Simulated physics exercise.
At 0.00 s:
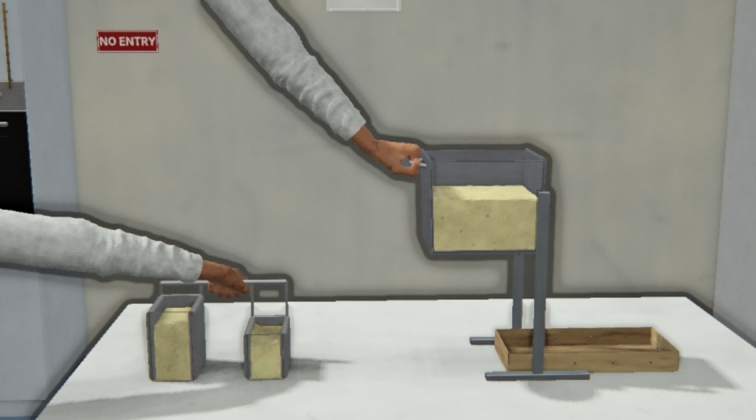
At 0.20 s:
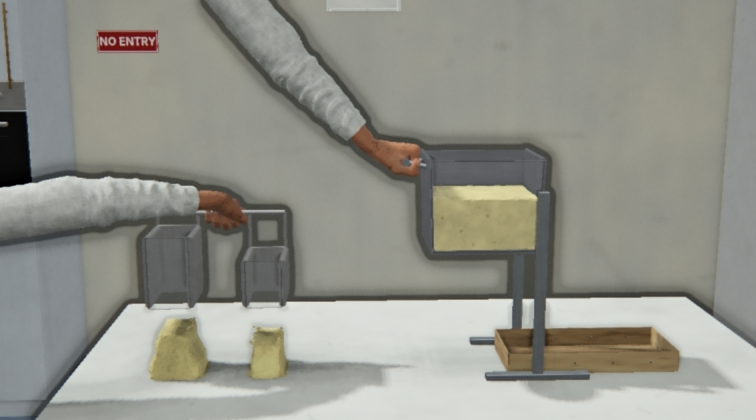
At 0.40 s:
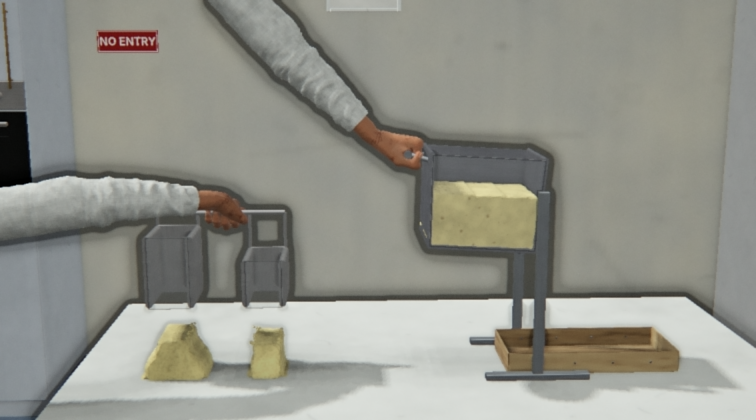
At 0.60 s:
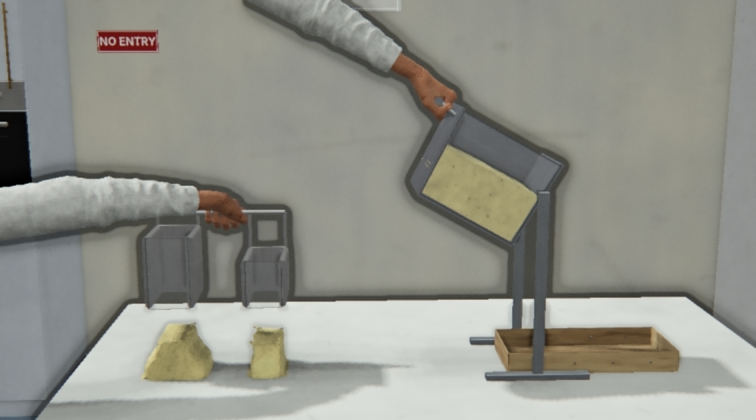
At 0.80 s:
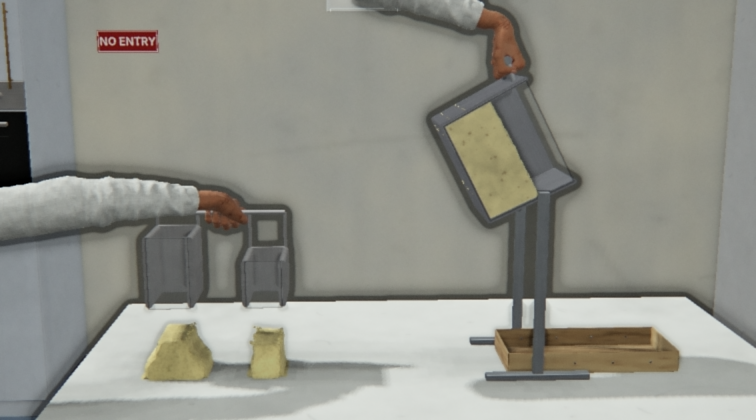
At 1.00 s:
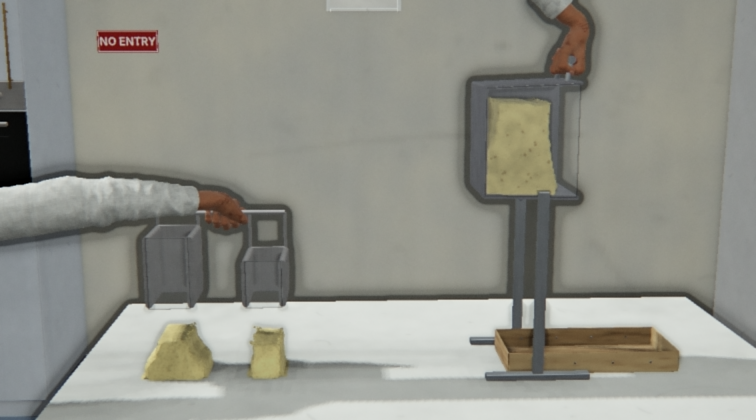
Two small open holders gripped by a hand lift off a pair of pale yellow blocks, which slump, the left one sagging wider and lower. Then another hand swings a gray trough of the same mashed potato upward and rightward on its stand until it is upright, its contents bulging slightly.
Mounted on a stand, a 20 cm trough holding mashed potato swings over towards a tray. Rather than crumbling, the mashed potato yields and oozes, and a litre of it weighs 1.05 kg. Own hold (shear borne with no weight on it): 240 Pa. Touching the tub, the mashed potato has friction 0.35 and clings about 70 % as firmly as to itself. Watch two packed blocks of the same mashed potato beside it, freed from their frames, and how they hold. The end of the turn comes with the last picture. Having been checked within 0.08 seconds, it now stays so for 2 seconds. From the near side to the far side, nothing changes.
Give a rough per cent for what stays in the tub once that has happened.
Roughly 51 per cent stays in the tub.
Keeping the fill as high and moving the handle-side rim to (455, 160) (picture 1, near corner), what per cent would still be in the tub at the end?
70 %.
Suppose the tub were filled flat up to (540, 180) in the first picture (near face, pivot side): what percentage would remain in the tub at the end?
That gives some 40 %.
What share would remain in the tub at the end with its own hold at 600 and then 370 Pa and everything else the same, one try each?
Try one gives 100 per cent, try two gives 60 per cent.
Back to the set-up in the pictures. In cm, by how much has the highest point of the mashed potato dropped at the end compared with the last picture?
13 cm or so.
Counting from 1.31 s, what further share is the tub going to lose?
Roughly 7 %.
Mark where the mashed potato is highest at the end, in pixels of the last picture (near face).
Highest point: Approx. (511, 160).
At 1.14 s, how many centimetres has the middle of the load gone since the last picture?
The distance comes to some 6 cm.
After 1.14 s, the tub is at 90 degrees and holds 93 %.
After 1.31 s, the tub is at 90 degrees and holds 58 %.
After 1.48 s, the tub is at 90 degrees and holds 51 %.
After 1.65 s, the tub is at 90 degrees and holds 51 %.
After 3.00 s, the tub is at 90 degrees and holds 51 %.
